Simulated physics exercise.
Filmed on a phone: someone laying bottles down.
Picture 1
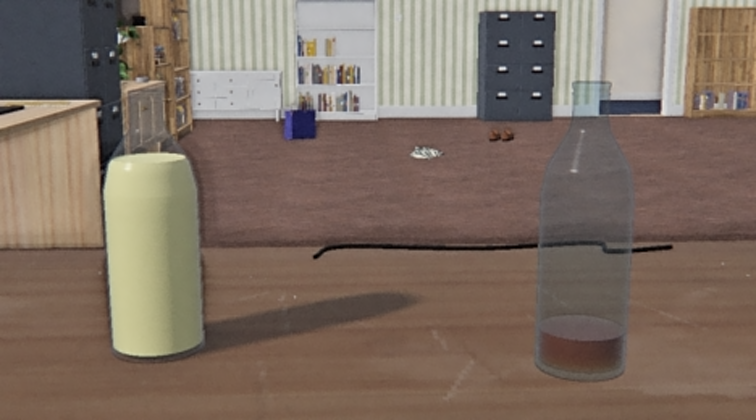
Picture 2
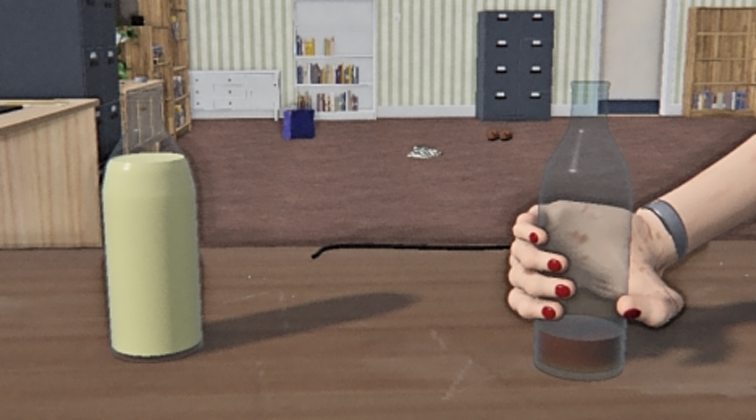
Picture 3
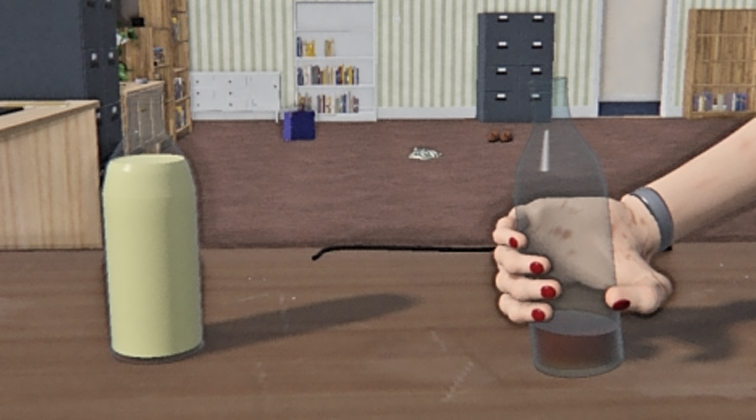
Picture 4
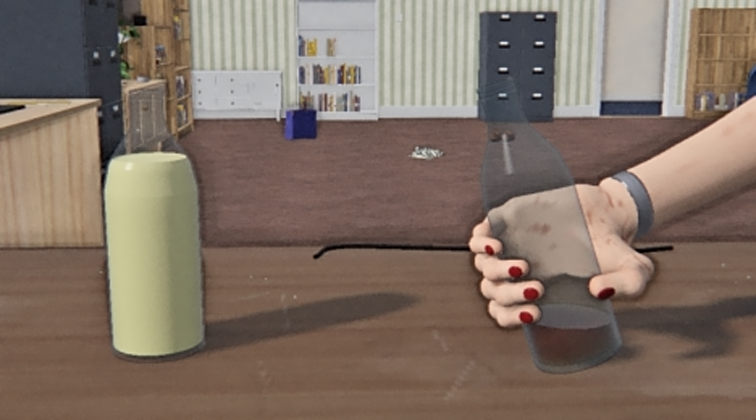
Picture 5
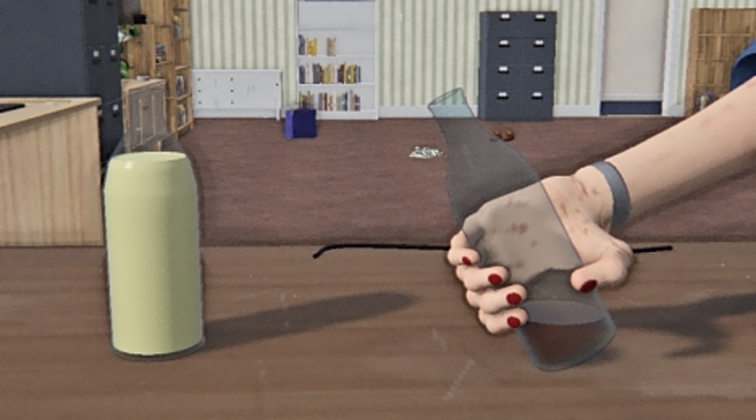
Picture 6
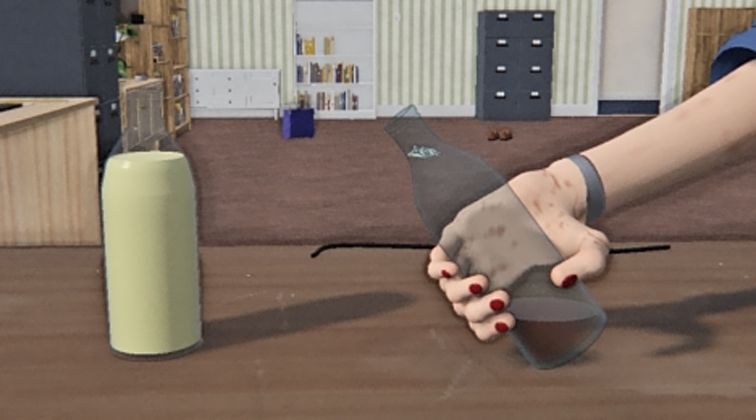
On a wooden table, a hand grasps the right bottle and tilts it leftward.
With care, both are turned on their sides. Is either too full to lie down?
The left one leaks and the right one keeps it in.
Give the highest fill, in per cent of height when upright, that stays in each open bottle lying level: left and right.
First 26 %, second 24 %.
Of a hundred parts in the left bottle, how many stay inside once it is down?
Roughly 35 per cent.
A moment on, the right bottle is nearly down; right bottle, all still inside.
Further on, the right bottle lies flat; right bottle, all still inside.
When it is over, both lie flat; right bottle, all still inside; left bottle, a puddle at its mouth.
